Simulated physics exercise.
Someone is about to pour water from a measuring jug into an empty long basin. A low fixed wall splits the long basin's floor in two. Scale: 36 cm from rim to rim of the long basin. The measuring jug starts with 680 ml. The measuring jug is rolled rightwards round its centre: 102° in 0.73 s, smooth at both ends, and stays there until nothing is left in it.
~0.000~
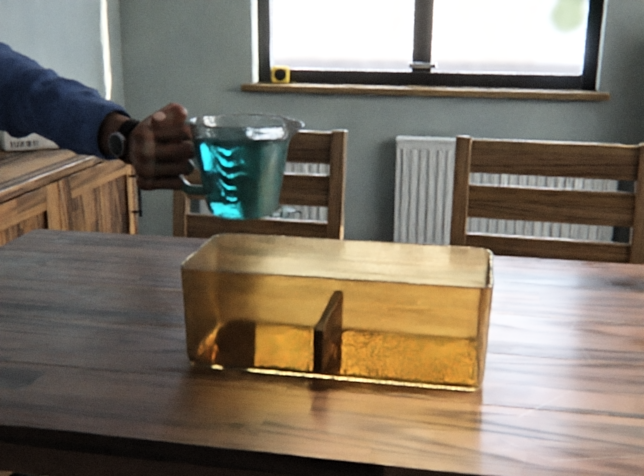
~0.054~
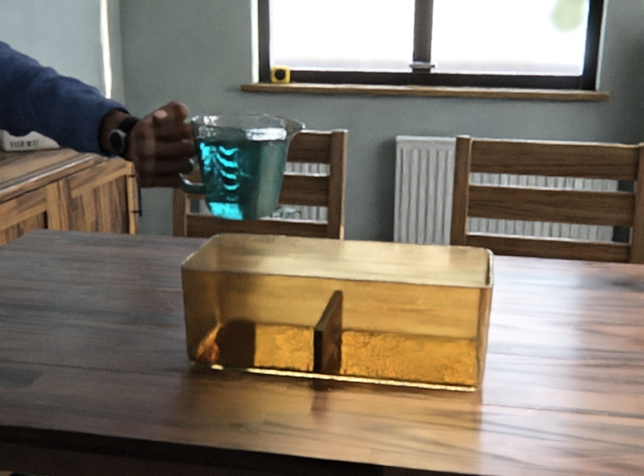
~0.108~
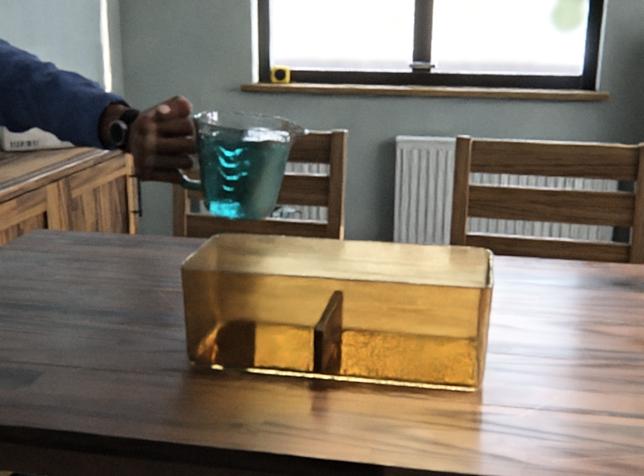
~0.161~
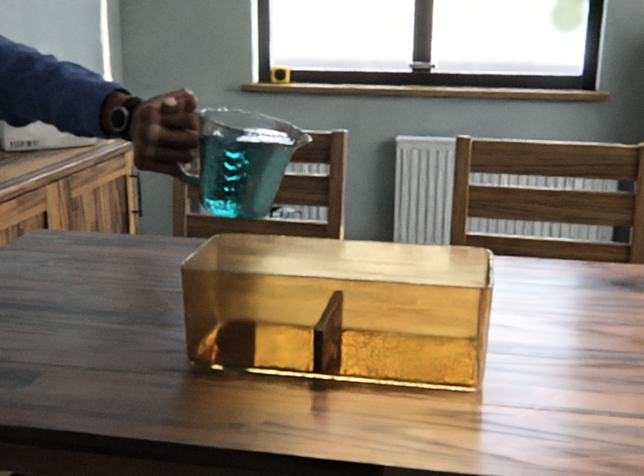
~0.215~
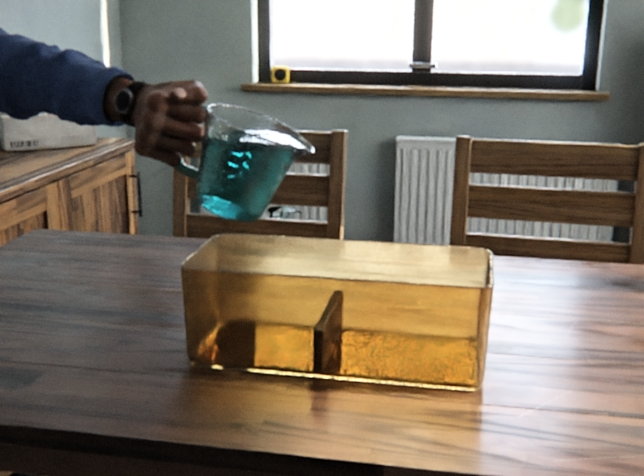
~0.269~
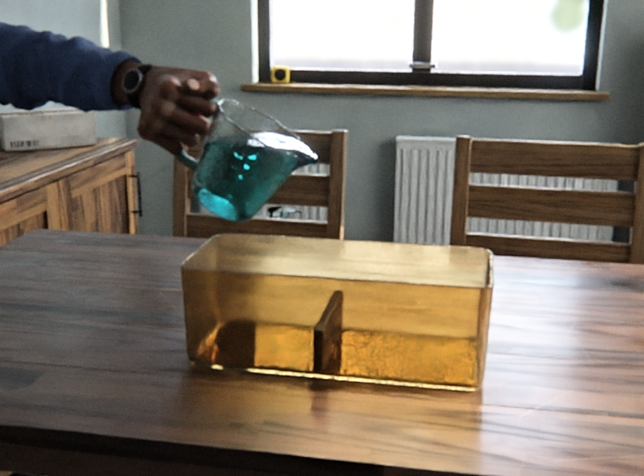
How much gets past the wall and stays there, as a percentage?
About 68 per cent.
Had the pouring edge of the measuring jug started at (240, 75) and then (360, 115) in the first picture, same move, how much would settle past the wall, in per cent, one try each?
In turn about 5 and 95 per cent.
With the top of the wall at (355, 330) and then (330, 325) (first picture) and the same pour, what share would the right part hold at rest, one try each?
First 30, then 75 per cent.
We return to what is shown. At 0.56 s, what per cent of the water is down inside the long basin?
About 32 per cent.
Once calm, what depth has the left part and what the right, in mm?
Some 8 mm on the left and 16 mm on the right.
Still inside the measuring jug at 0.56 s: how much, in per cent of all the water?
Some 48 per cent.
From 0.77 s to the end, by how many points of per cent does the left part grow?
About 9 per cent.
Then, 0.56 s in, the tilt is 88° and 48 per cent is still to pour, 1 is left of the wall and 30 right of it.
Then, 0.77 s in, the tilt is 102° and 8 per cent is still to pour, 22 is left of the wall and 64 right of it.
Then, 0.99 s in, the tilt is 102° and 0 per cent is still to pour, 30 is left of the wall and 68 right of it.
Then, 1.23 s in, the tilt is 102° and 0 per cent is still to pour, 31 is left of the wall and 68 right of it.
Finally, 31 per cent lies left of the wall, 68 right of it and 1 outside.
